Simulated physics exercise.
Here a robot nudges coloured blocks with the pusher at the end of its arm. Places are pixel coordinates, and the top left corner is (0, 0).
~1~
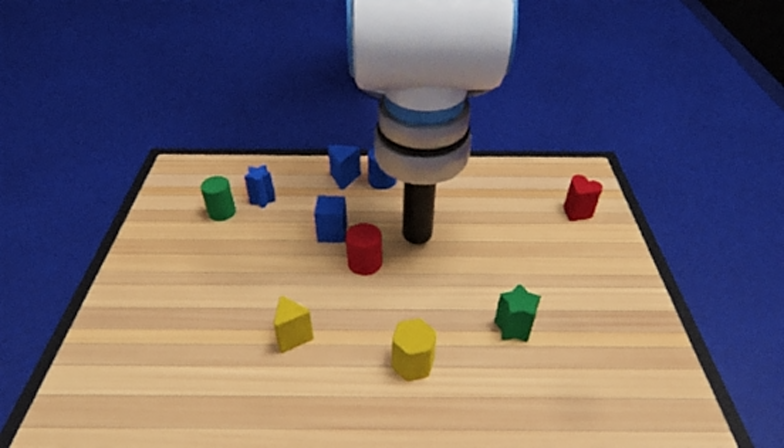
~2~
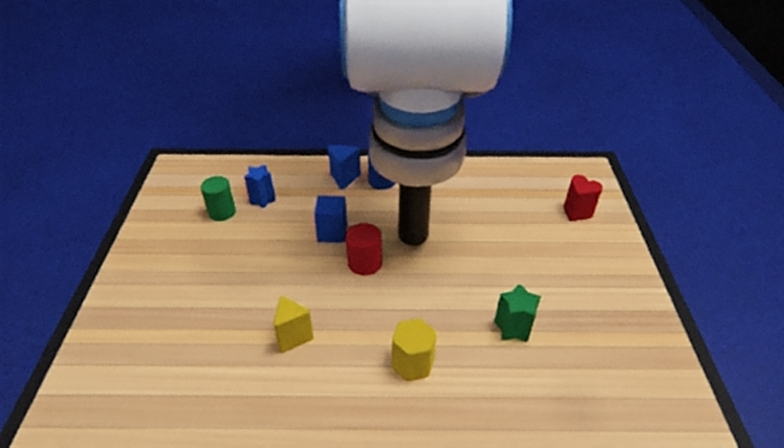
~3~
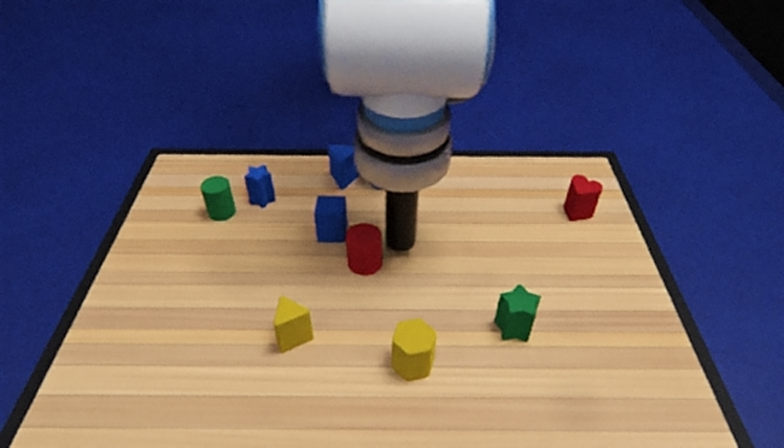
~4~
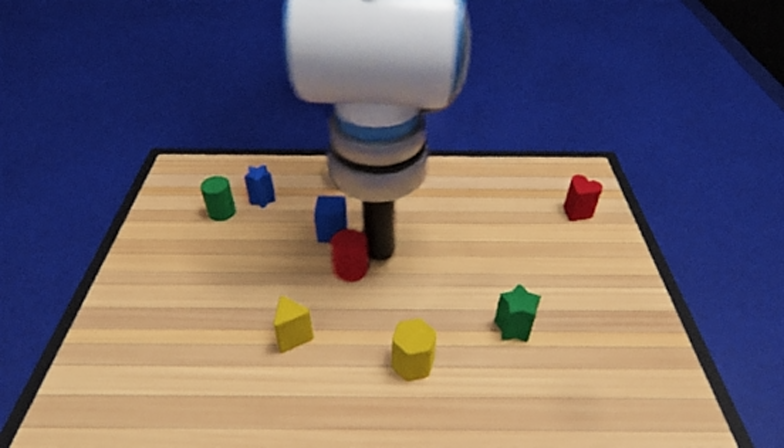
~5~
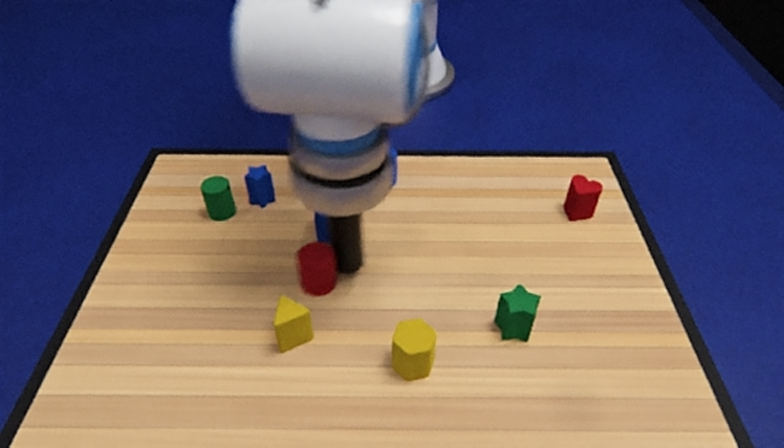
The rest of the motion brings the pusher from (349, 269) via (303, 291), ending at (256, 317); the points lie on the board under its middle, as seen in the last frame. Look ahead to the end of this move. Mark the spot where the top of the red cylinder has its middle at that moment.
It ends at (210, 297).
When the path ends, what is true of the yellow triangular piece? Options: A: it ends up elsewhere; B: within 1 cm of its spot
Option B.
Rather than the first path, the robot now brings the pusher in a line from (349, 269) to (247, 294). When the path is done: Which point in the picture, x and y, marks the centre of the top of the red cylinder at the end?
The middle of the upper face of the red cylinder will lie at about (239, 293) in the picture.
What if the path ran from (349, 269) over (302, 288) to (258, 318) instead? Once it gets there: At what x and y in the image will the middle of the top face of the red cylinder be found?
The top centre is at (212, 303).
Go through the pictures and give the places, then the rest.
Pusher's lower end at (417, 234); yellow triangular piece at (288, 310); red cylinder at (364, 234), in the first frame.
Pusher at (413, 235); blocks still, in the second frame.
Pusher at (401, 240); blocks still, in the third frame.
Pusher at (379, 249); red cylinder at (349, 240), in the fourth frame.
Pusher at (348, 262); yellow triangular piece at (288, 310); red cylinder at (315, 254), in the fifth frame.
The first path, step by step. One third of the way, pusher at (317, 277); red cylinder at (280, 269).
Two thirds of the way, pusher at (286, 293); red cylinder at (245, 284).
At the end, pusher at (255, 311); yellow triangular piece still; red cylinder at (210, 297).
